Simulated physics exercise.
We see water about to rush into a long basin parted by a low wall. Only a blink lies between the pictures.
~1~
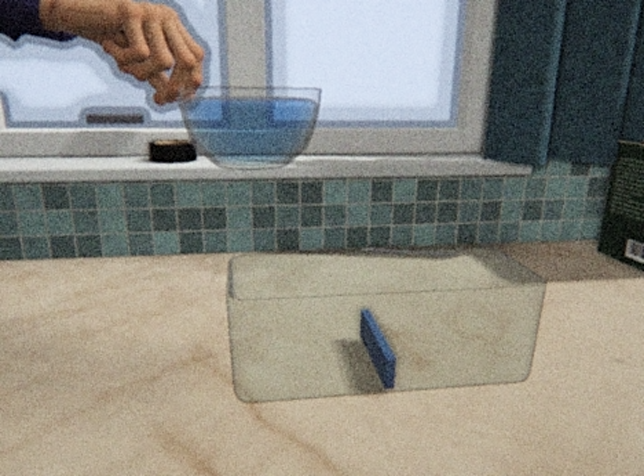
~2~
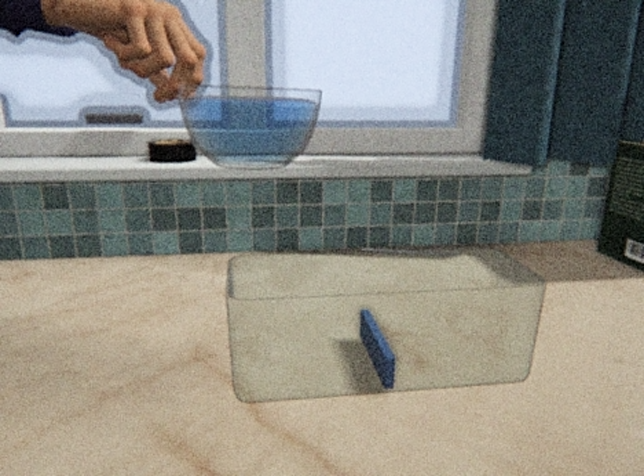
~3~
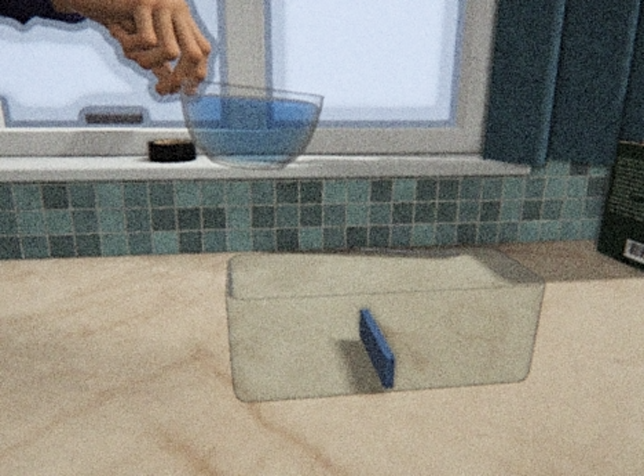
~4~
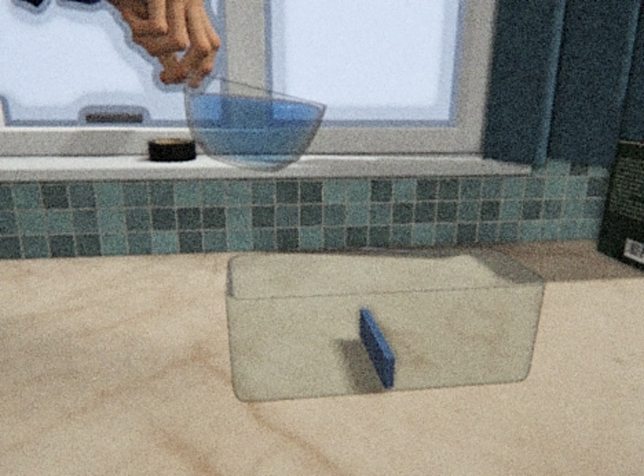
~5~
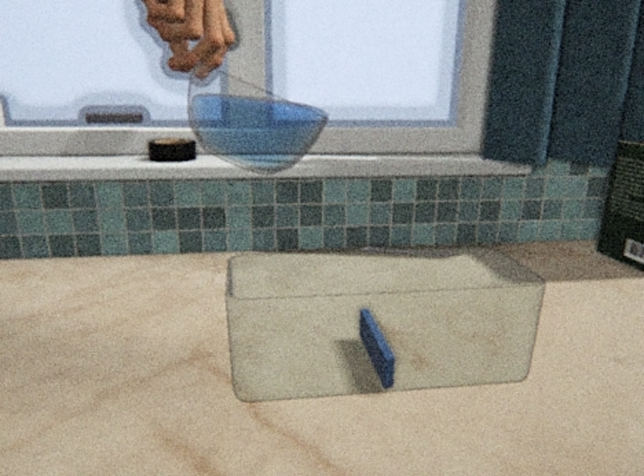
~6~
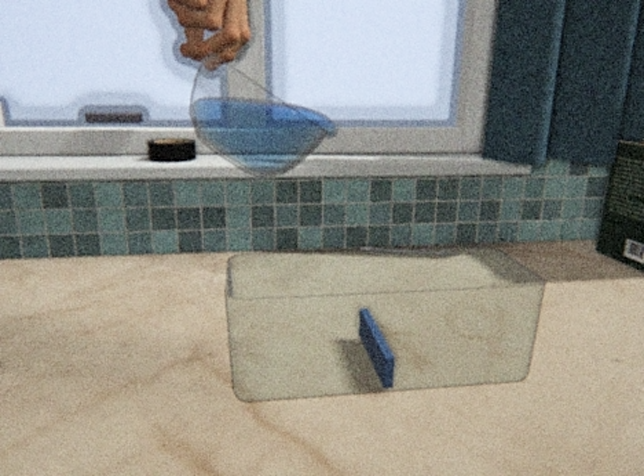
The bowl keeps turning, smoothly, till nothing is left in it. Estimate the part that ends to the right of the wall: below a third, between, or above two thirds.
In the end from a third to two thirds is right of the wall.
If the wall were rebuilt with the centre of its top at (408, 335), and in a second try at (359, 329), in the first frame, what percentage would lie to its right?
About 15 and 65 per cent.
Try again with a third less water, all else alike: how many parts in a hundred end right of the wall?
It comes to 20 per cent or so.
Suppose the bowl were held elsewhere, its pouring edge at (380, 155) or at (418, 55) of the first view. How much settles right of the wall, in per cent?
Near 80 % and 80 %.
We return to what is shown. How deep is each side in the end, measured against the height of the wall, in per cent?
Near 50 on the left, 40 on the right.
A moment on, the tilt is 96° and 19 per cent is still to pour, 9 is left of the wall and 22 right of it.
Next, the tilt is 105° and 1 per cent is still to pour, 50 is left of the wall and 42 right of it.
Then the tilt is 105° and 0 per cent is still to pour, 55 is left of the wall and 41 right of it.
Later the tilt is 105° and 0 per cent is still to pour, 55 is left of the wall and 42 right of it.
At rest 55 per cent lies left of the wall, 42 right of it and 3 outside.
